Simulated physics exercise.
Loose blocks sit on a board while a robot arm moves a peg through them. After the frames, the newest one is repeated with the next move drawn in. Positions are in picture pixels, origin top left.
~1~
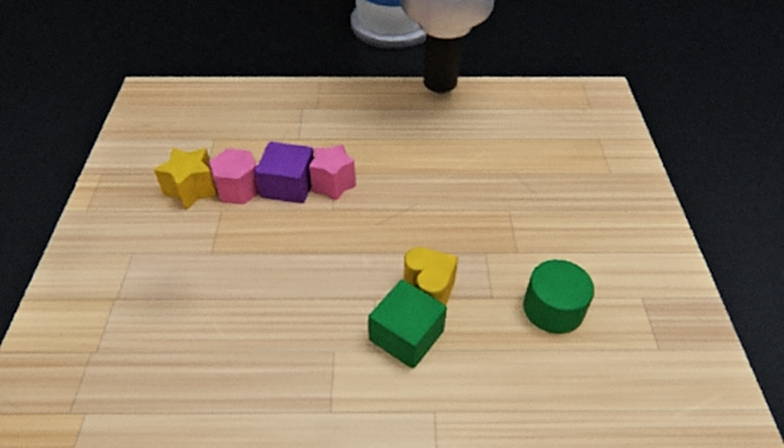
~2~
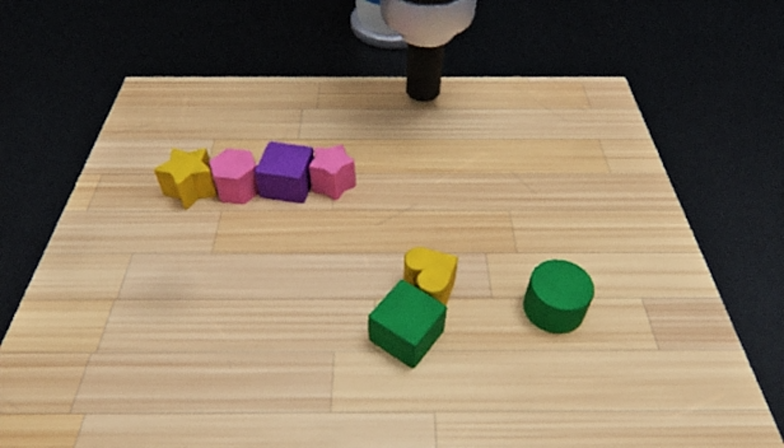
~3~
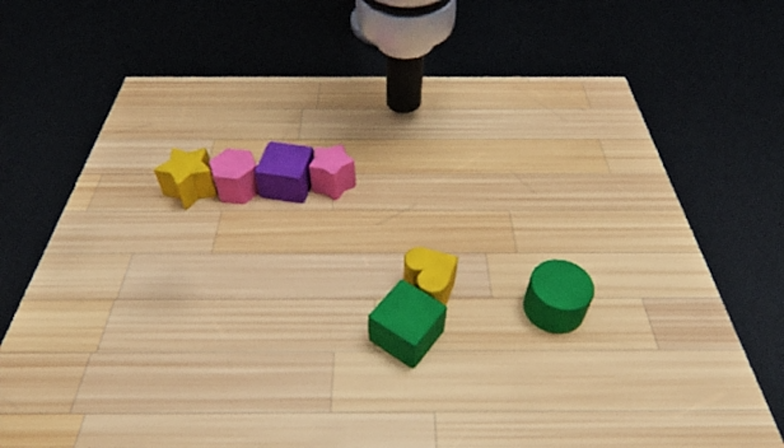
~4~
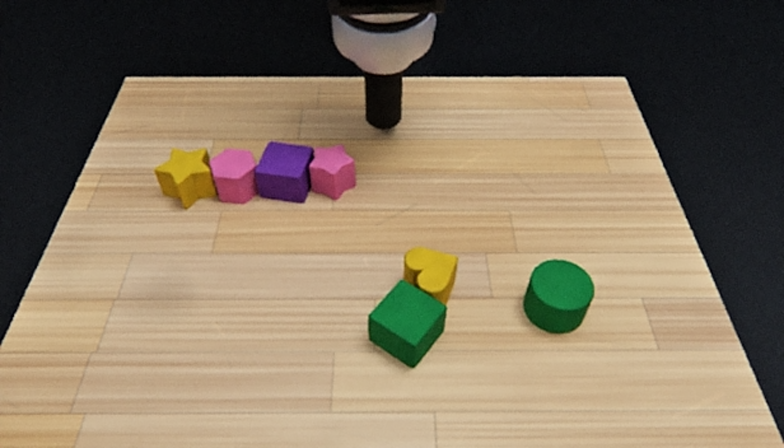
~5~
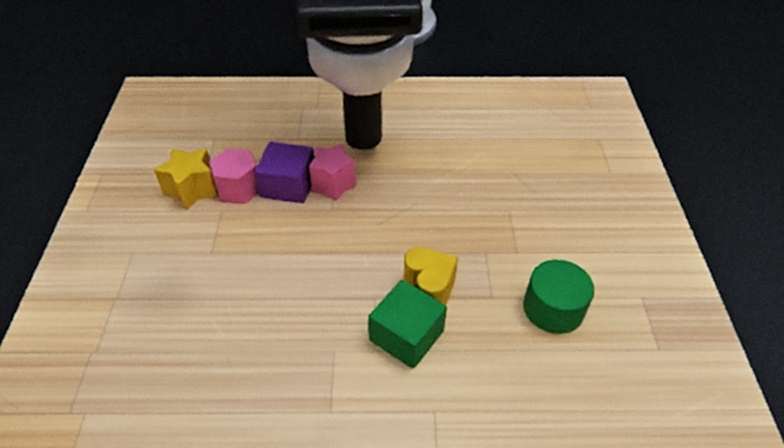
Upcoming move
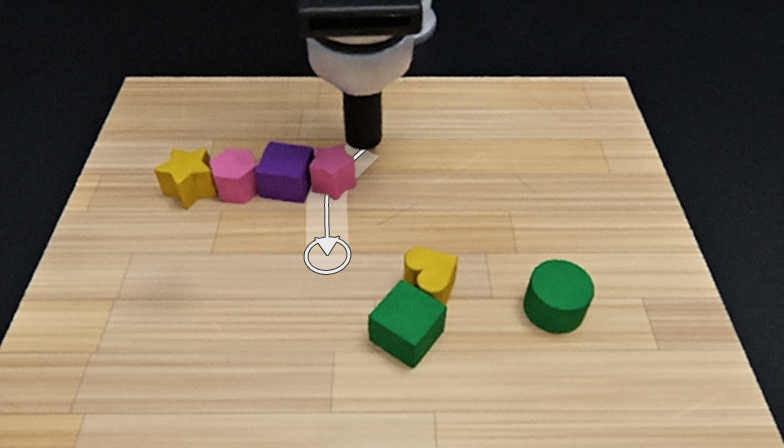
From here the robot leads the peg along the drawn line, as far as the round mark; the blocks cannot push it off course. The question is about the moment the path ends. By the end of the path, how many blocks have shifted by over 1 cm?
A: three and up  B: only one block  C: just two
The correct letter is B.
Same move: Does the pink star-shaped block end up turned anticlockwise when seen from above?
Short answer: No.
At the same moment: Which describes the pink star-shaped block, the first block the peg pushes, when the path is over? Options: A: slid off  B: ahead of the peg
My pick is B.
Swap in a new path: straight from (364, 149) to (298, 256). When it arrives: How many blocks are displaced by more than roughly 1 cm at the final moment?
Blocks displaced: 1.
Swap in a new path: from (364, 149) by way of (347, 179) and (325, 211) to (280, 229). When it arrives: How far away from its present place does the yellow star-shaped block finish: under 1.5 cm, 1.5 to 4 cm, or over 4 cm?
Travel: Within 1.5 cm.
The drawn path runs from (364, 149) by way of (335, 177) and (327, 214) to (327, 255).
The first path, step by step. One third of the way, peg at (334, 166); pink star-shaped block at (324, 177), turned 20° clockwise.
Two thirds of the way, peg at (326, 203); pink star-shaped block at (312, 216), turned 25° clockwise.
At the end, peg at (326, 244); purple square piece not moved; pink star-shaped block at (300, 258), turned 40° clockwise.
